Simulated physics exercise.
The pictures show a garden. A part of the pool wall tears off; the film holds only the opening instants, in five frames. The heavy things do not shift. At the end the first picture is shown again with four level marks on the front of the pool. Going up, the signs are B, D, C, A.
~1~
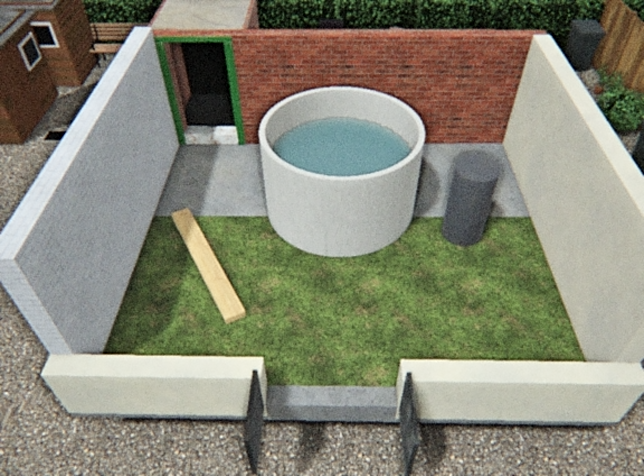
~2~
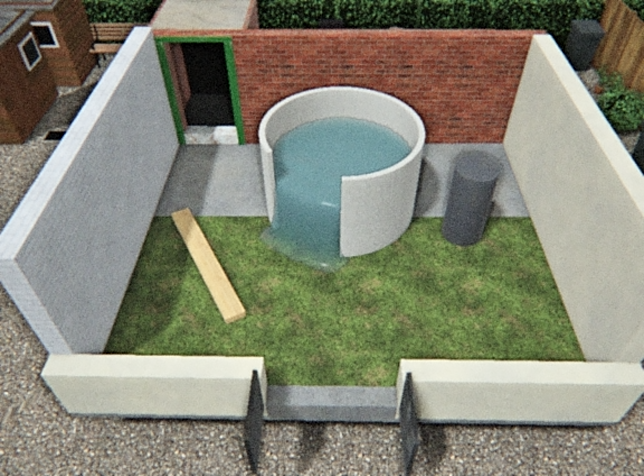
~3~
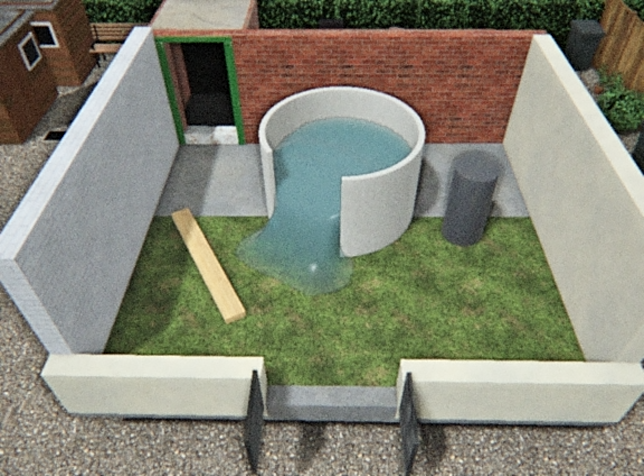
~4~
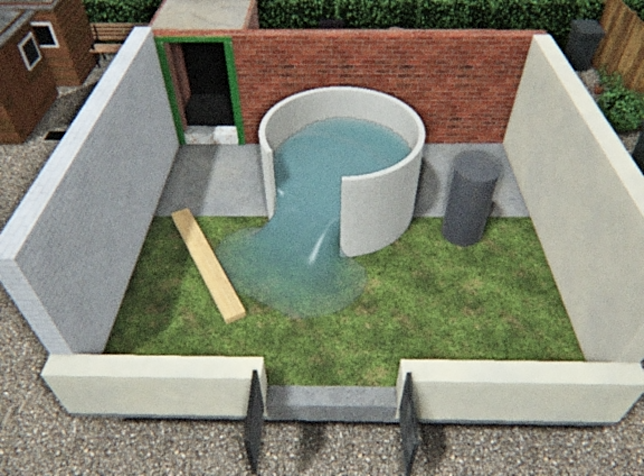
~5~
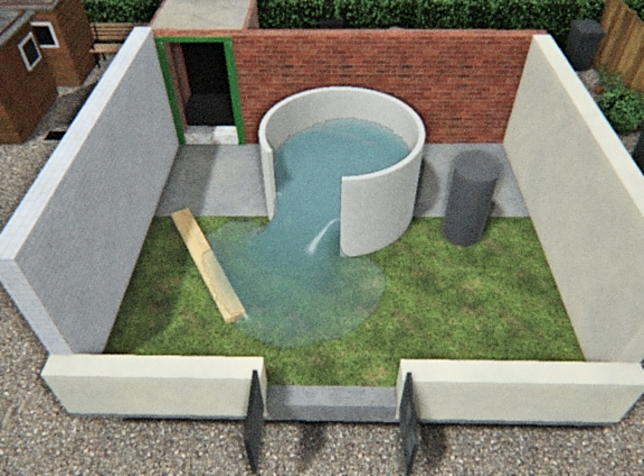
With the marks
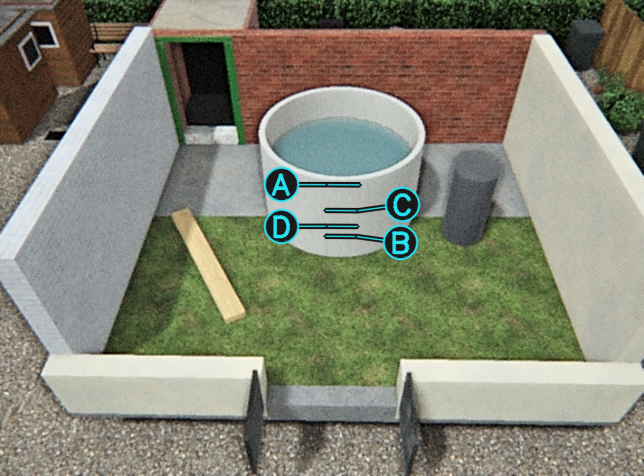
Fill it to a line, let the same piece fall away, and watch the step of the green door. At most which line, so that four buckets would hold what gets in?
C.
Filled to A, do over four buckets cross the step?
Yes.
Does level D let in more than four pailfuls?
No, that is safe.
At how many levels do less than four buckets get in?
Three of the four.
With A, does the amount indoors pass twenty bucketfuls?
No, less.
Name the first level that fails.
A.
In cyan, A at (342, 184); B at (341, 236); C at (341, 210); D at (341, 226); from the bottom up B, D, C, A.
Choosing A, about 8 bucketfuls get in.
Choosing B, nothing gets over.
Choosing C, a splash gets over, under a bucket.
Choosing D, nothing gets over.
